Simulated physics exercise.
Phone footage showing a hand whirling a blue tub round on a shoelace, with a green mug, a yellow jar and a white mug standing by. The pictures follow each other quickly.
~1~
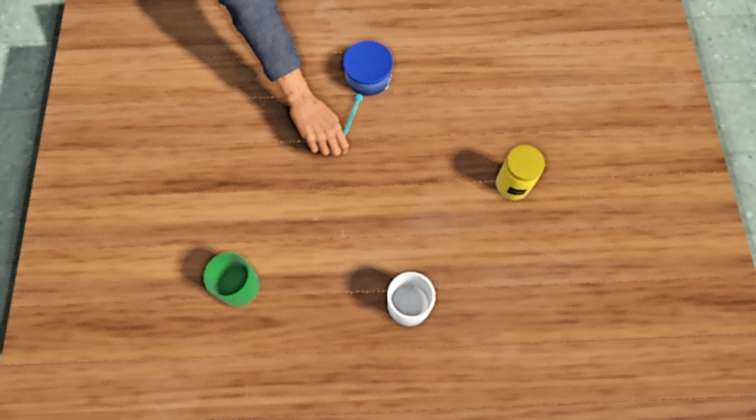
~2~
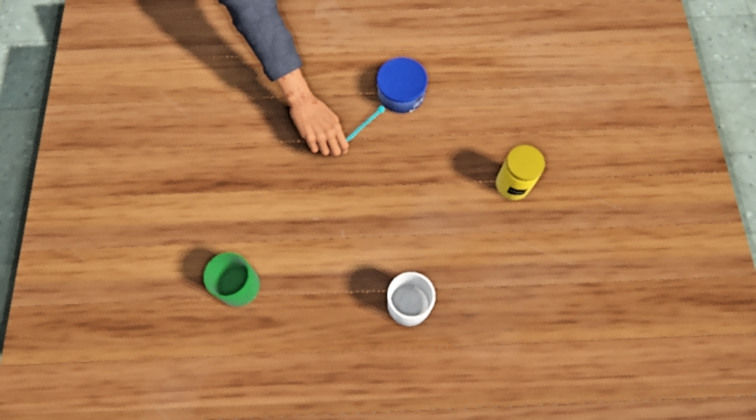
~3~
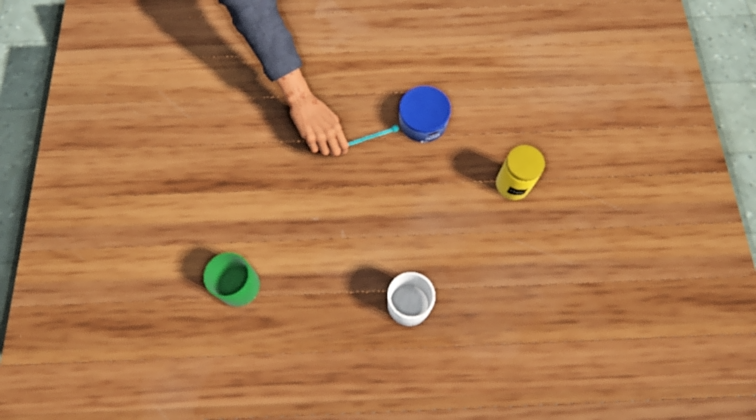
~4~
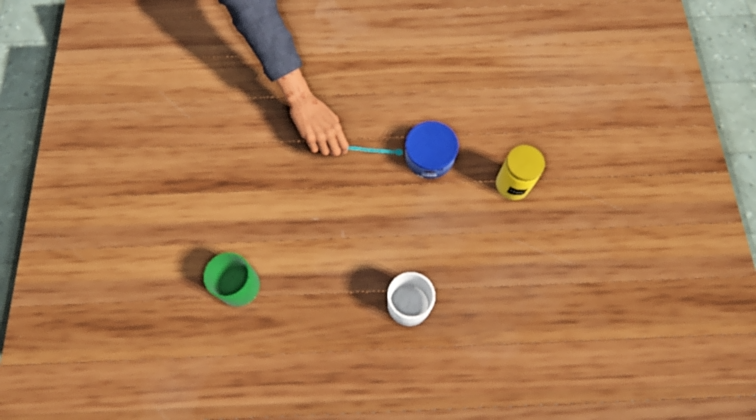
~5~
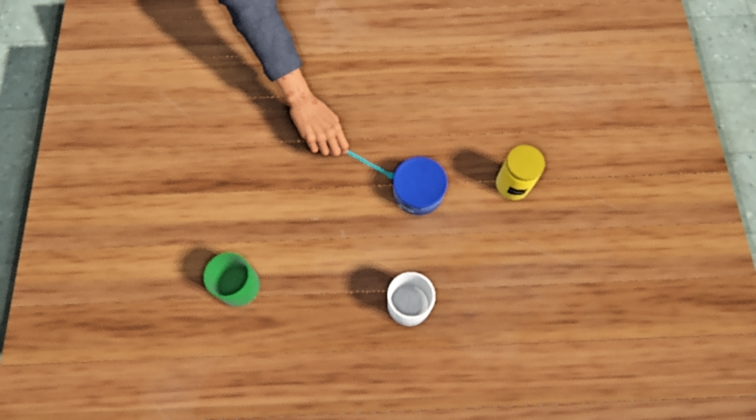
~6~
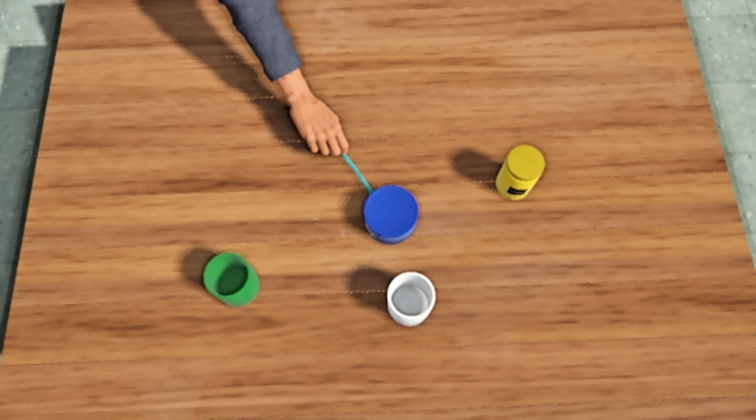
The video shows a hand swinging a blue tub clockwise on a cord above a wooden surface, from the top round past the yellow jar and down toward the white mug, while the mugs and jar stay still.
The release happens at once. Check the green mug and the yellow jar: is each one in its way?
As I see it, the green mug is in its way, the yellow jar is out of its way.
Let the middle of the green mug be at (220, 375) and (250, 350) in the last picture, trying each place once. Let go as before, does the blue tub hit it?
In the first case it is spared; in the second case it is spared.
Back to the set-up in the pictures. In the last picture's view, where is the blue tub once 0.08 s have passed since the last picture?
Roughly at (315, 250).
Then, 0.08 s after the last picture, tub near (315, 250).
Then, 0.20 s after the last picture, tub near (280, 267); green mug pushed aside.
At rest, tub near (279, 266); green mug pushed aside. The green mug takes the knock and the yellow jar stays untouched.
